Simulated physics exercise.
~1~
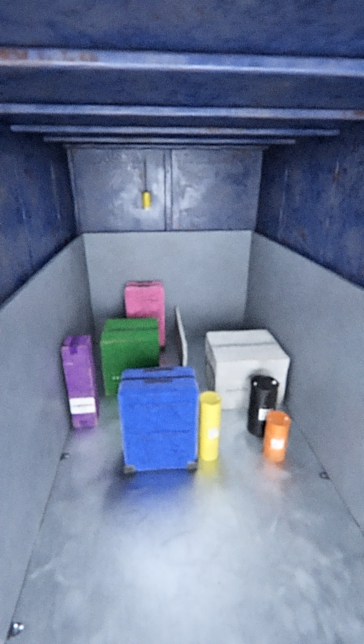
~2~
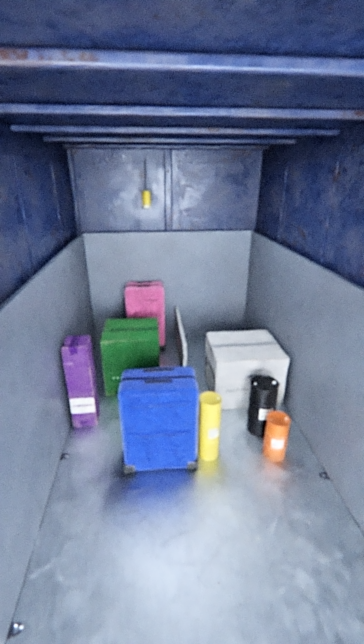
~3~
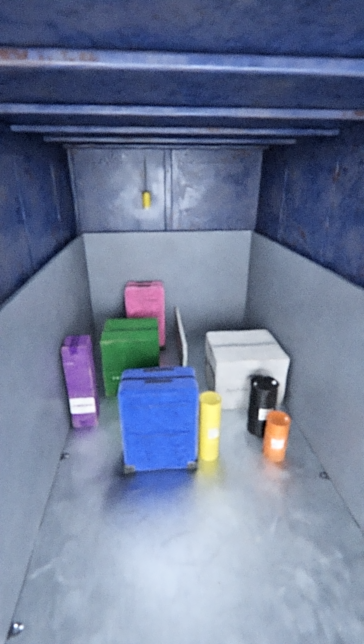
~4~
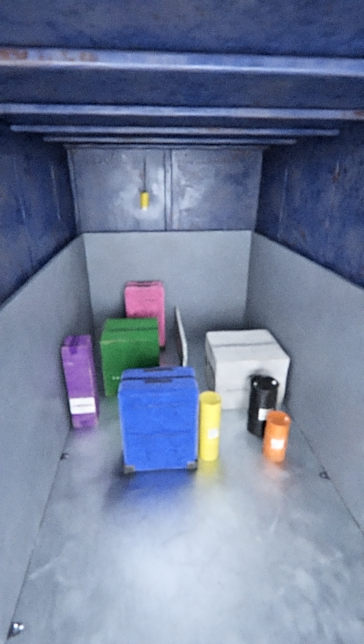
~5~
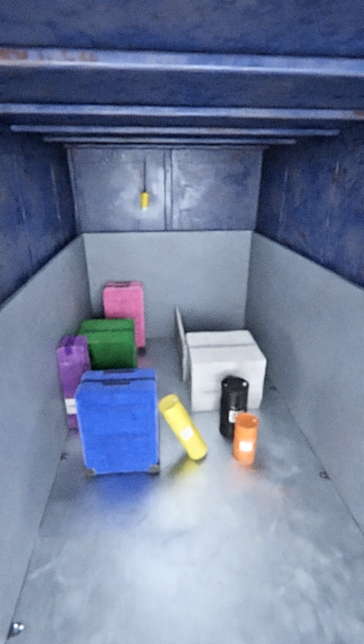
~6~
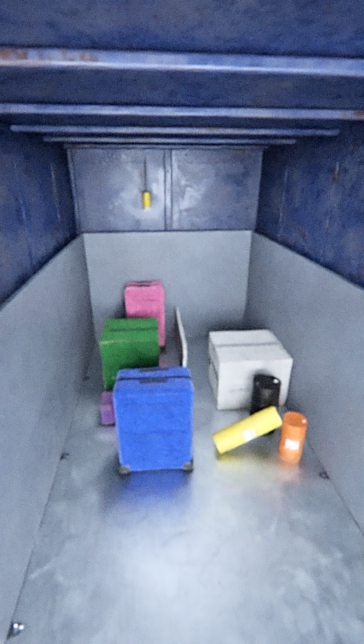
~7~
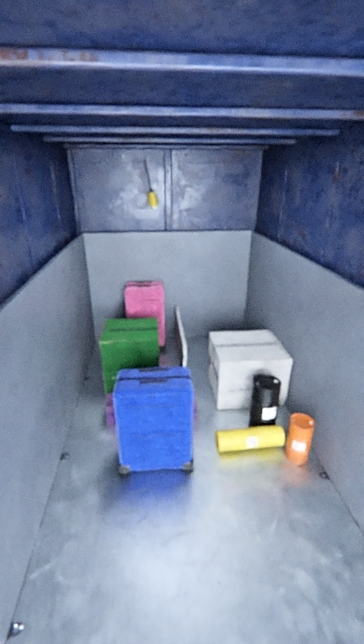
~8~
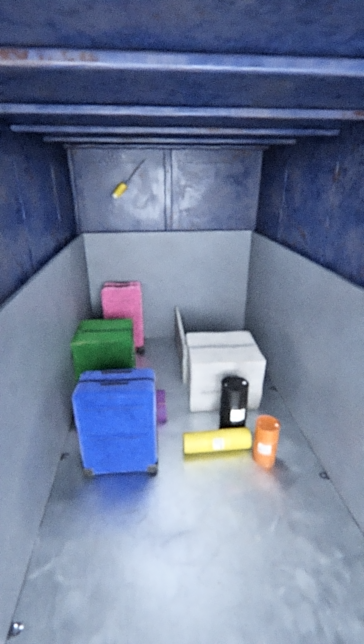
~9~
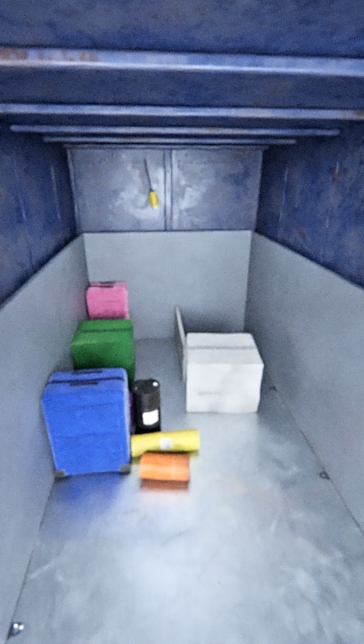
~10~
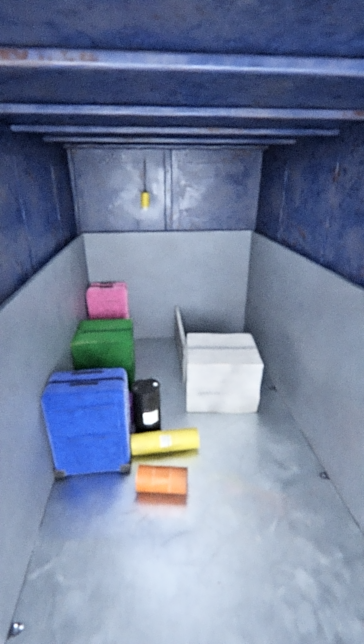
A large blue case stands near the middle of a blue-and-grey load bay, seen from its open end, with a yellow canister beside it. Purple and green boxes and a pink case stand to the left and behind, while a white box, a low board and black and orange canisters sit right. After a still start, the load slides left and the yellow canister tilts. Everything shifts right, toppling the purple box and yellow canister, then slides left again as the hanging lamp swings. The orange canister tips over, and the load settles, the blue, green and pink items lining the left wall.
